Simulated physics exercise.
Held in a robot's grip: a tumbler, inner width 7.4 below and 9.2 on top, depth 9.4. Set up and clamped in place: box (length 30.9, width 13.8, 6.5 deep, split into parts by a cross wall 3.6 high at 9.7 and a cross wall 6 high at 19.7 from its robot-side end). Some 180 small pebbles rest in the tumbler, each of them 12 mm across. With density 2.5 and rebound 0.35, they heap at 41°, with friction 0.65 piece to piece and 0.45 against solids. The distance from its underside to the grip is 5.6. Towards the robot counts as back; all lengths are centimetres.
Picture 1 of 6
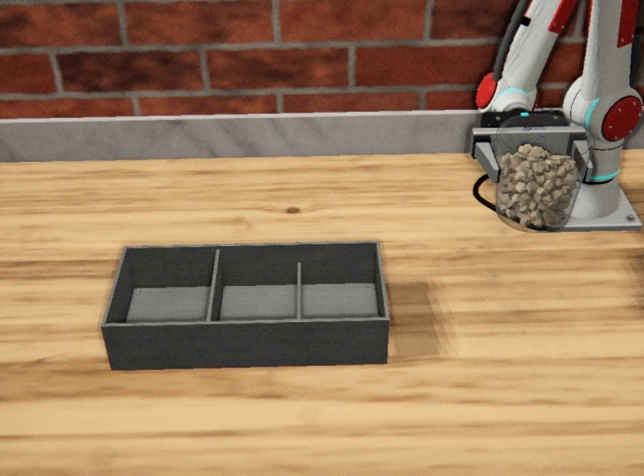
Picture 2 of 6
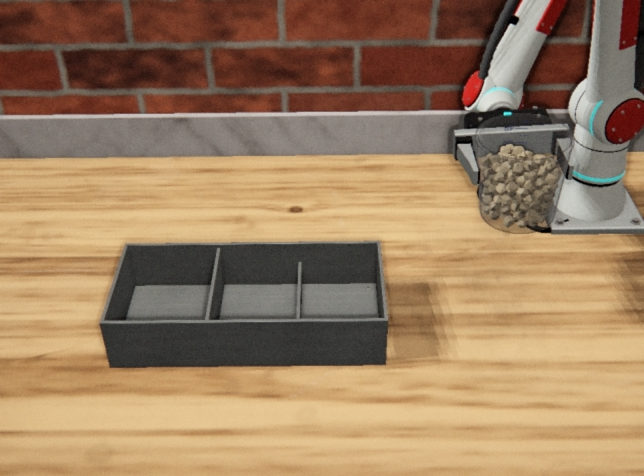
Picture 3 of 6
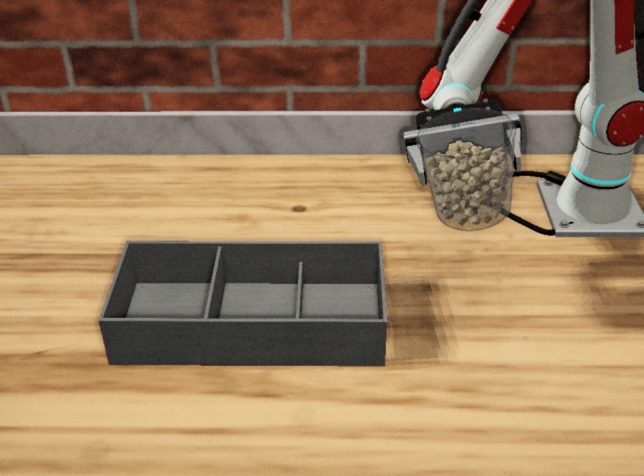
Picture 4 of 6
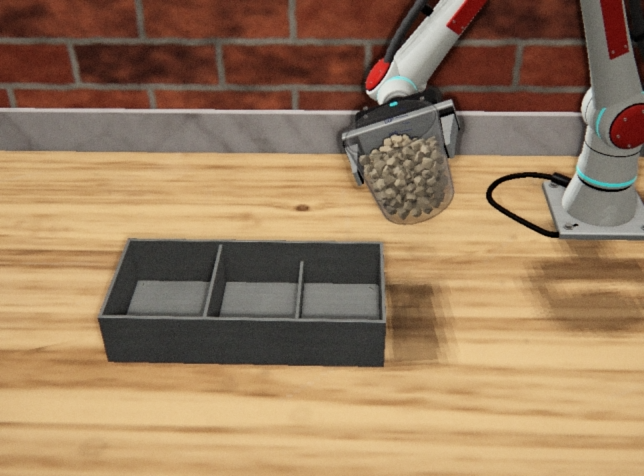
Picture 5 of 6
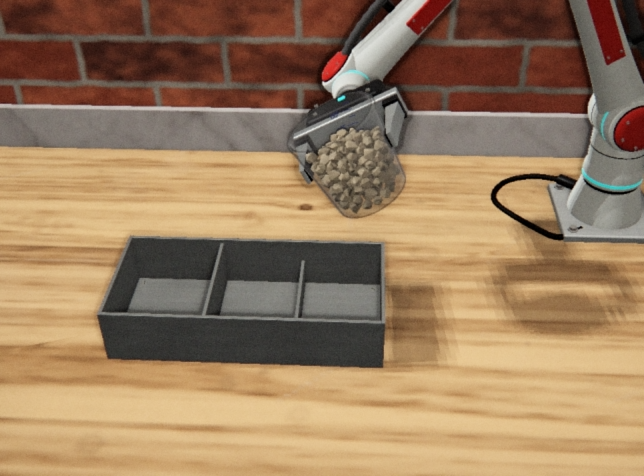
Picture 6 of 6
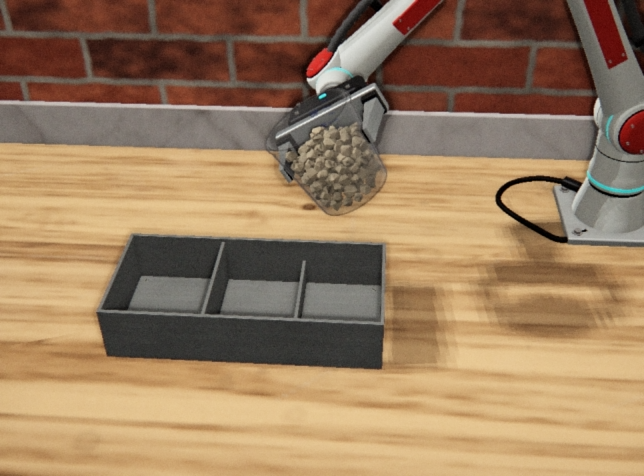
At the start, a robot arm holds a clear tumbler of small pebbles level at the right, behind an empty dark tray with three compartments on a wooden table. The arm carries the tumbler left, tilting it gradually further, until it is slanted above the table behind the tray, pebbles still inside.
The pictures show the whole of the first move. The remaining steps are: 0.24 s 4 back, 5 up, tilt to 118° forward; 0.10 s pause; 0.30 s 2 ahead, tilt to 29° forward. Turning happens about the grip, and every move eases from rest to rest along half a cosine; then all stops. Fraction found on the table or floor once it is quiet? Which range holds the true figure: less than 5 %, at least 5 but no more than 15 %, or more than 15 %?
The true figure is less than 5 %.
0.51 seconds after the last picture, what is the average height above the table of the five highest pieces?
Some 30 cm.
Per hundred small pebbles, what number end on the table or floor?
Around 0 percent.
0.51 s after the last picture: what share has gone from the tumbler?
40 %.
Then, 0.26 s after the last picture, tilted 118° forward, highest piece 34 above the table; 177 in the tumbler, 5 in flight or on a rim.
Then, 0.51 s after the last picture, tilted 63° forward, highest piece 30 above the table; 109 in the tumbler, 27 in the robot-side part, 20 in the middle part, 26 in flight or on a rim.
Then, 0.84 s after the last picture, tilted 29° forward, highest piece 31 above the table; 104 in the tumbler, 39 in the middle part, 26 in the robot-side part, 12 in the far-side part, 1 in flight or on a rim.
Then, 1.89 s after the last picture, tilted 29° forward, highest piece 31 above the table; 104 in the tumbler, 40 in the middle part, 26 in the robot-side part, 12 in the far-side part.
Final count, 104 in the tumbler, 40 in the middle part, 26 in the robot-side part, 12 in the far-side part. That is 0 % on the table or floor.
